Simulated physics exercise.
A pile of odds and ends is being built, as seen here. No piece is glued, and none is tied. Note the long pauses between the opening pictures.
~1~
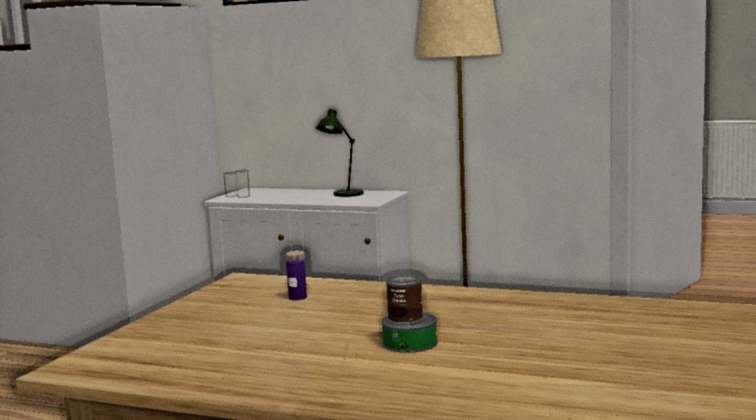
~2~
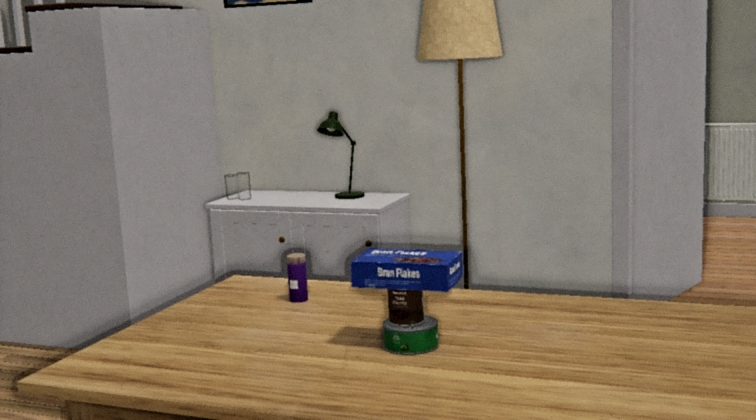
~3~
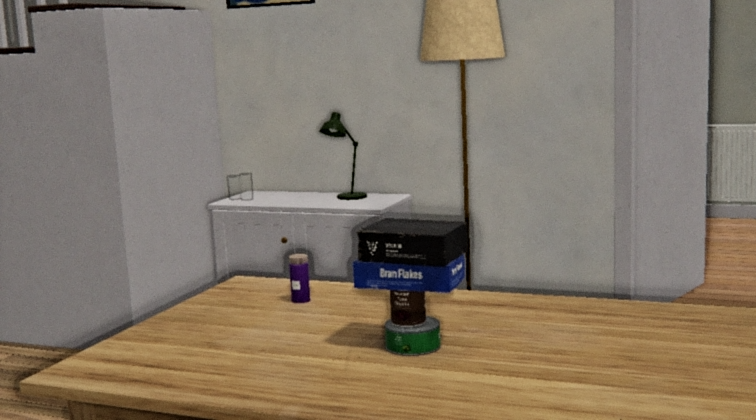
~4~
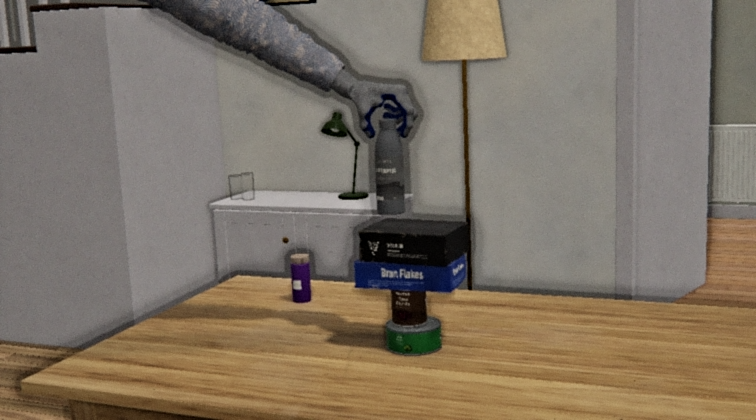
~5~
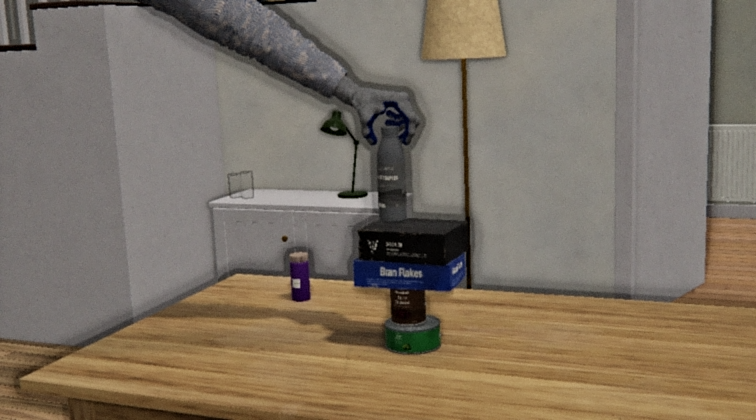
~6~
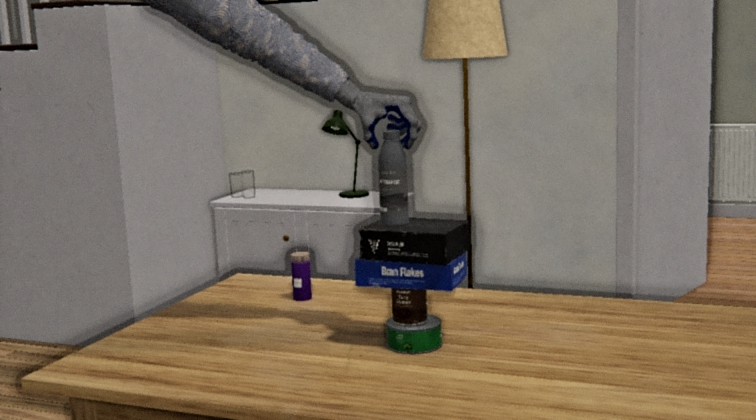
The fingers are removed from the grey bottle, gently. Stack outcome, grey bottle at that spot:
Stable.
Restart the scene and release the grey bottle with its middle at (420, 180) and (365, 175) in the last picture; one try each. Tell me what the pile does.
Case one: The pile stands firm; case two: It topples.
Then, 0.80 s past the last view, nothing moves.
Then, 2.00 s past the last view, grey bottle resting near (392, 178).
Finally, all 6 still in place. Final places as the last picture's camera would see them, grey bottle near (392, 178). The pile stays up.
